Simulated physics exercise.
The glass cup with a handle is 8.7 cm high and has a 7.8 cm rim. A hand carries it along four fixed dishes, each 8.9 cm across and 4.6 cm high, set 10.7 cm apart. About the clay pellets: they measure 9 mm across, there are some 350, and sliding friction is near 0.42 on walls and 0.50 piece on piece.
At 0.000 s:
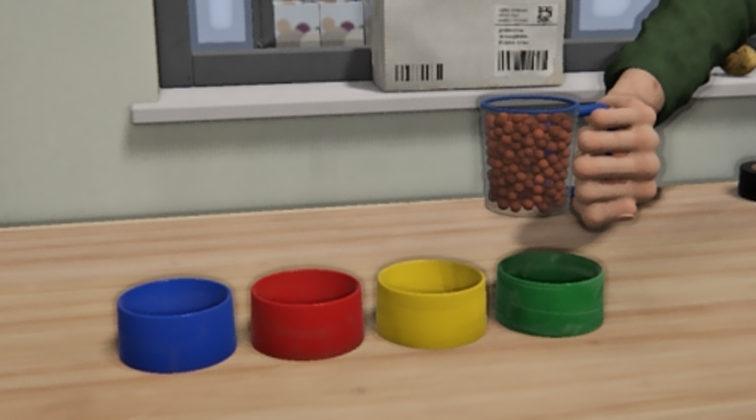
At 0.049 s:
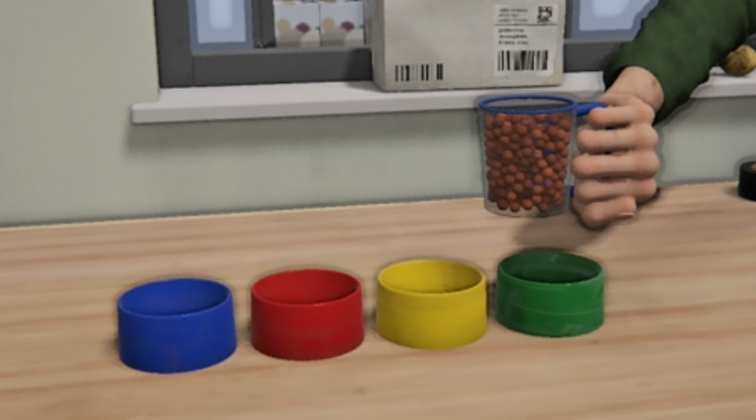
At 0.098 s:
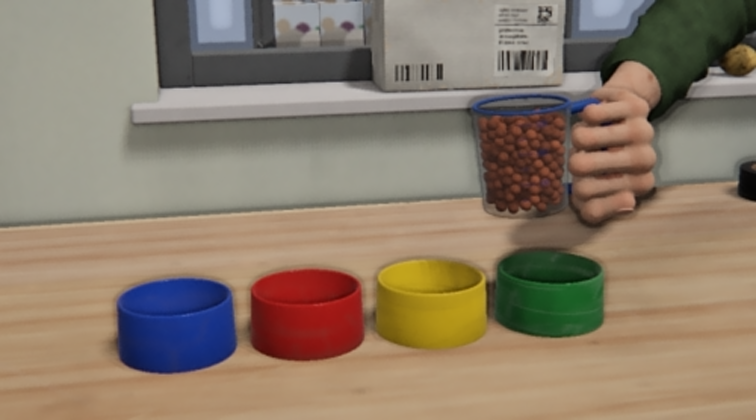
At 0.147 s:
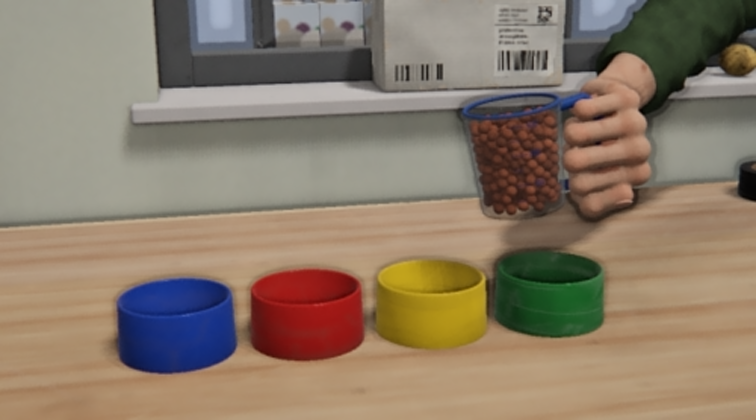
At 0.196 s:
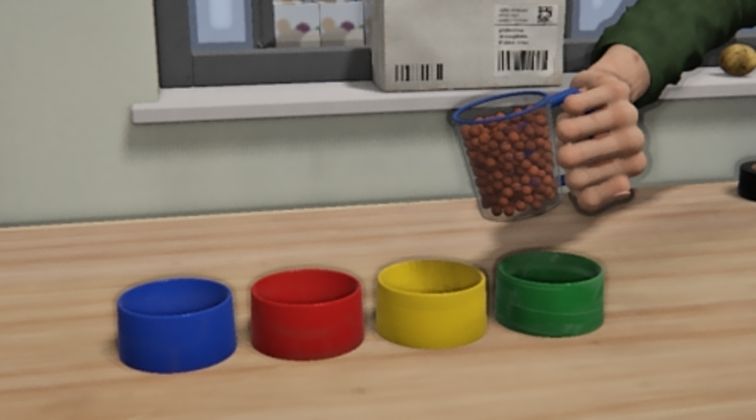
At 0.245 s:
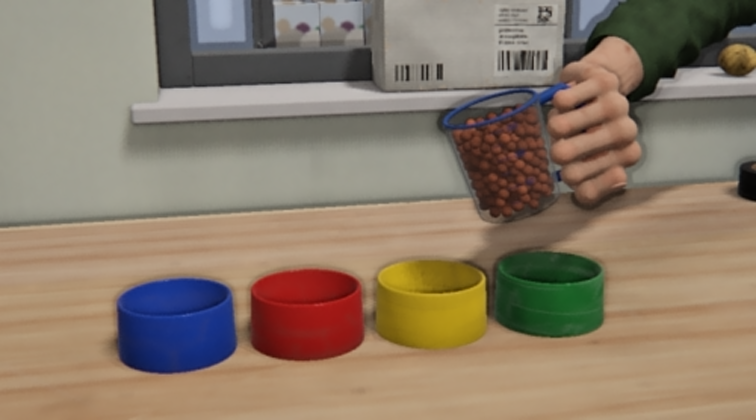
A hand in a green sleeve holds a clear cup with a blue rim and handle, full of reddish-brown pellets, above a light wooden table, seen from slightly above and in front. Blue, red, yellow and green dishes stand in a row from left to right, with a labelled box on the windowsill behind. The hand moves the cup slightly left, tilting it gently leftward, while the camera stays still.
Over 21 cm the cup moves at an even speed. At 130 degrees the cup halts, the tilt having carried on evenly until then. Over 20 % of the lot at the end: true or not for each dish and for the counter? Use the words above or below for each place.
Red: Above; blue: Below; green: Below; yellow: Below; counter: Below.
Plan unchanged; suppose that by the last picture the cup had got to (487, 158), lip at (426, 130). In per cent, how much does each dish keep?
In the end red holds 10, blue holds 50, green holds 0, yellow holds 0.
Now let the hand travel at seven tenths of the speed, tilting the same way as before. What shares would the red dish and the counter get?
The shares would then be red 50 and counter 50.
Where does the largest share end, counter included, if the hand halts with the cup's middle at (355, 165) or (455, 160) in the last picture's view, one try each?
Try 1 - red; try 2 - yellow.
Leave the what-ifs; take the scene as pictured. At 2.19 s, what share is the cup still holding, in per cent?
It should be near 0 per cent.
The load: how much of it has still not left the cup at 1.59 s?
About 0 per cent.
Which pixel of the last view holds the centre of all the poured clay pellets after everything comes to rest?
Roughly pixel (298, 309).
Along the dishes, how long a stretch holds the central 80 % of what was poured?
Length: About 6 cm.
After 1.05 s, tilt 100 degrees; cup holds 85 %, red 10 %.
Then, at 1.59 s, tilt 130 degrees; cup holds 0 %, red 90 %.
After 2.19 s, tilt 130 degrees; cup holds 0 %, red 90 %.
By 2.5 s all is still; red 90 %, blue 0 %, green 0 %, yellow 0 %, counter 10 %.
